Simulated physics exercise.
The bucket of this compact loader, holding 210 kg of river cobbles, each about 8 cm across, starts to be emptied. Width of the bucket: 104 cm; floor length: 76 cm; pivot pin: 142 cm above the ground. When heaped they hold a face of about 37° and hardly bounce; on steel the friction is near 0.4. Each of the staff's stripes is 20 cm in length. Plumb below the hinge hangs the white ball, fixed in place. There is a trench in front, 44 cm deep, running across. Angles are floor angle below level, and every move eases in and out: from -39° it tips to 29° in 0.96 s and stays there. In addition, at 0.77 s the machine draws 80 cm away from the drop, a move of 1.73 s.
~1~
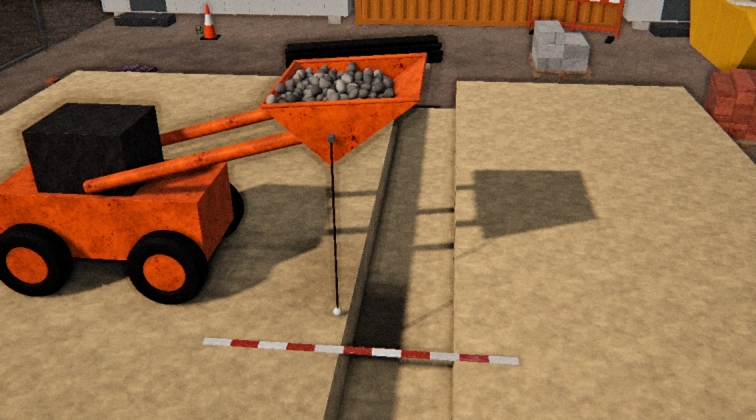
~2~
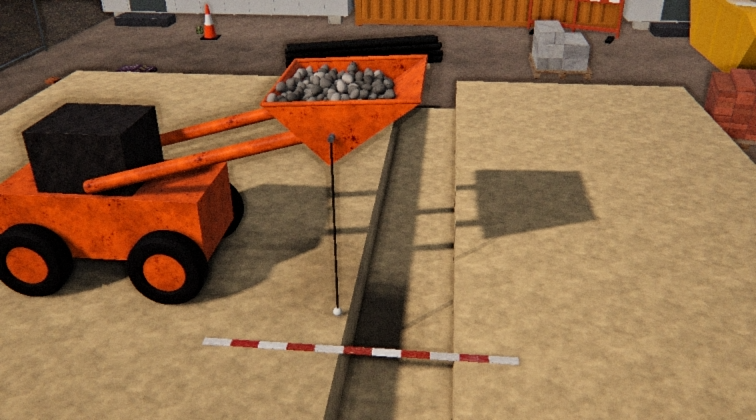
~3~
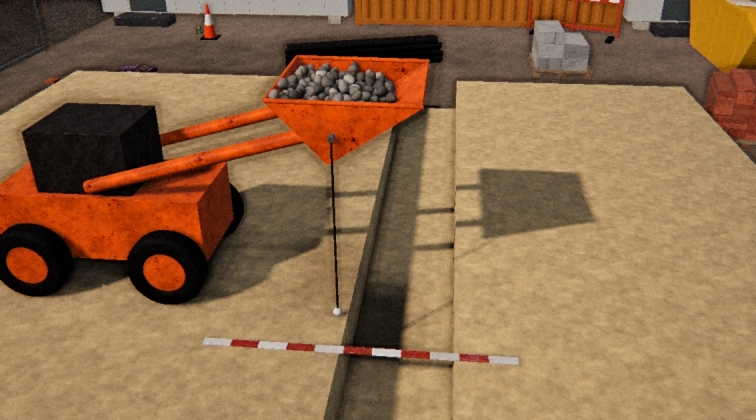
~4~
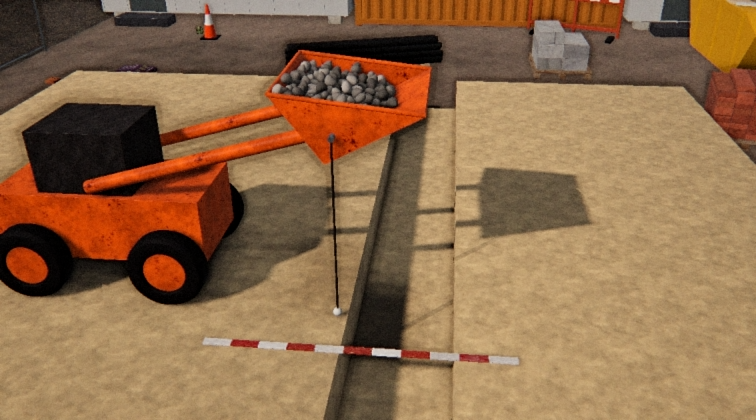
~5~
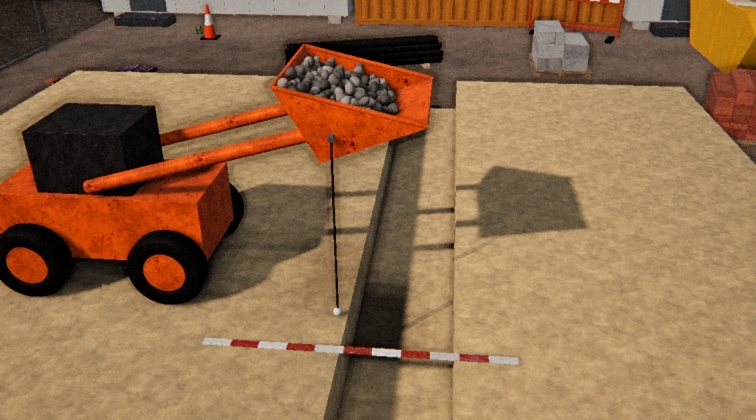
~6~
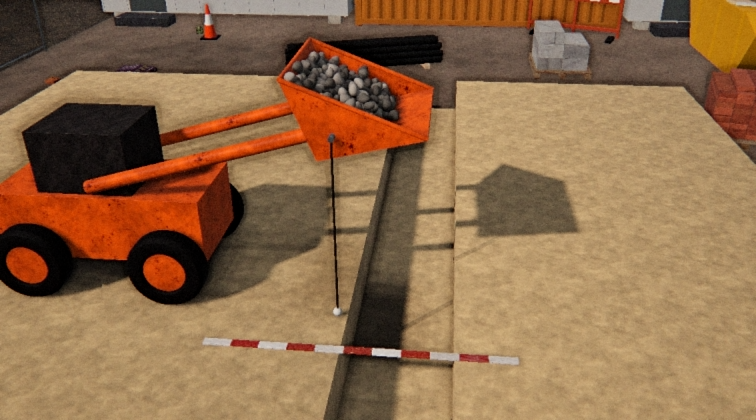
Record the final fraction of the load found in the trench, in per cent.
Final fraction: About 75 %.
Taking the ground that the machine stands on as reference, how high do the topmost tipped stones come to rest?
Some 10 cm above that level.
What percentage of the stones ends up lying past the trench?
Something like 25 out of every hundred parts of the load ends up there.
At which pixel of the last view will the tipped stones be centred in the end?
I'd point to around (431, 317).
A little later the floor is at 18°; 100 % in the bucket; the foremost stones are at (392, 144).
Then the floor is at 29°; 84 % in the bucket, 16 % in the trench; the foremost stones are at (428, 182).
Later still the floor is at 29°; 0 % in the bucket, 77 % in the trench, 23 % past the trench; the foremost stones are at (616, 283).
In the end the floor is at 29°; 0 % in the bucket, 77 % in the trench, 23 % past the trench; the foremost stones are at (616, 283).
